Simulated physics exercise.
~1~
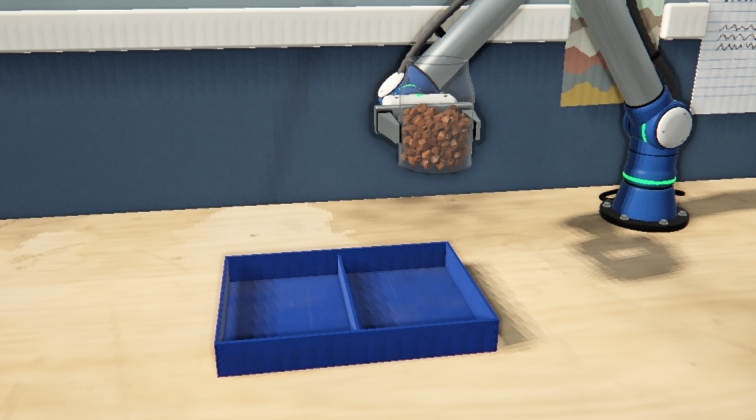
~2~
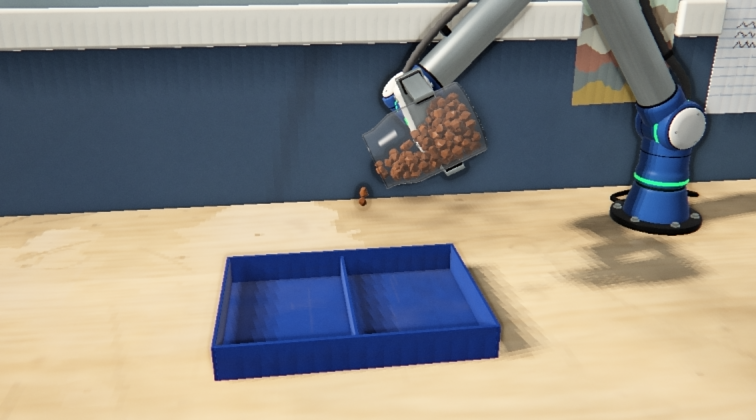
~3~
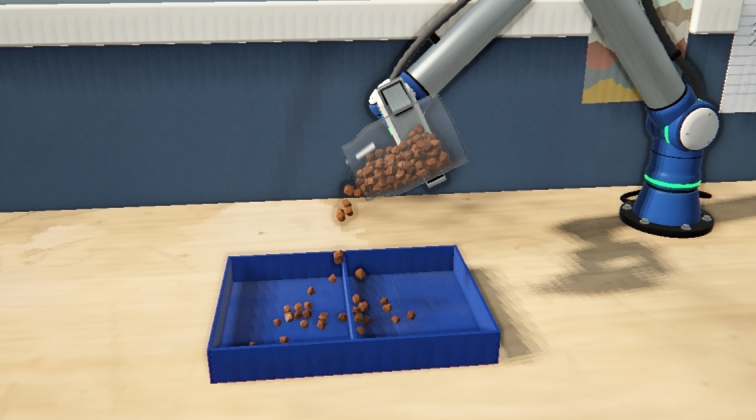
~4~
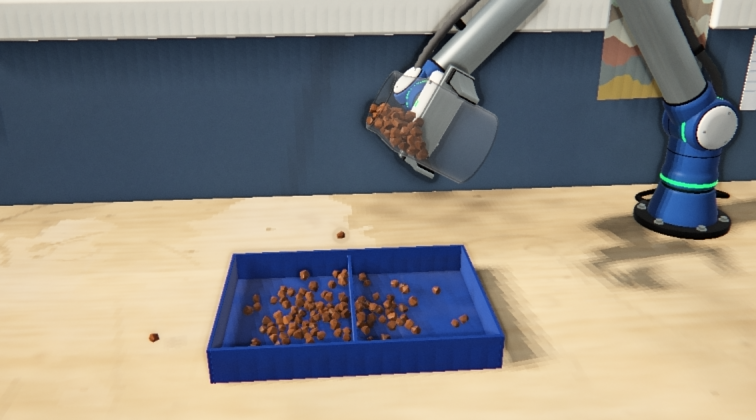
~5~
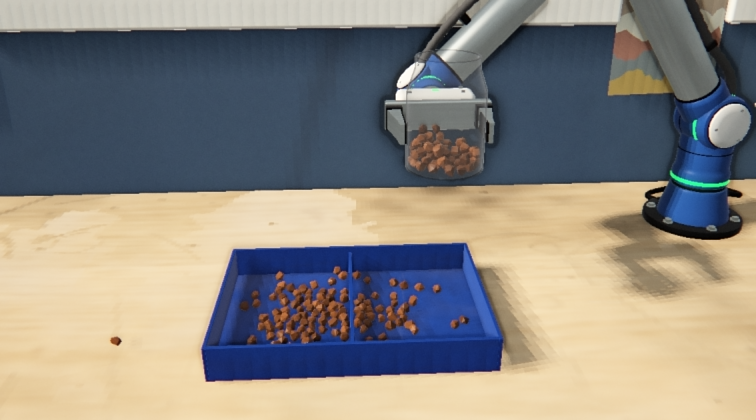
We see a robot arm tip a clear jar of brown pellets over a divided blue tray, spilling them into both parts, more on the left, with a stray one landing on the table, before it turns the jar upright with some pellets still inside.
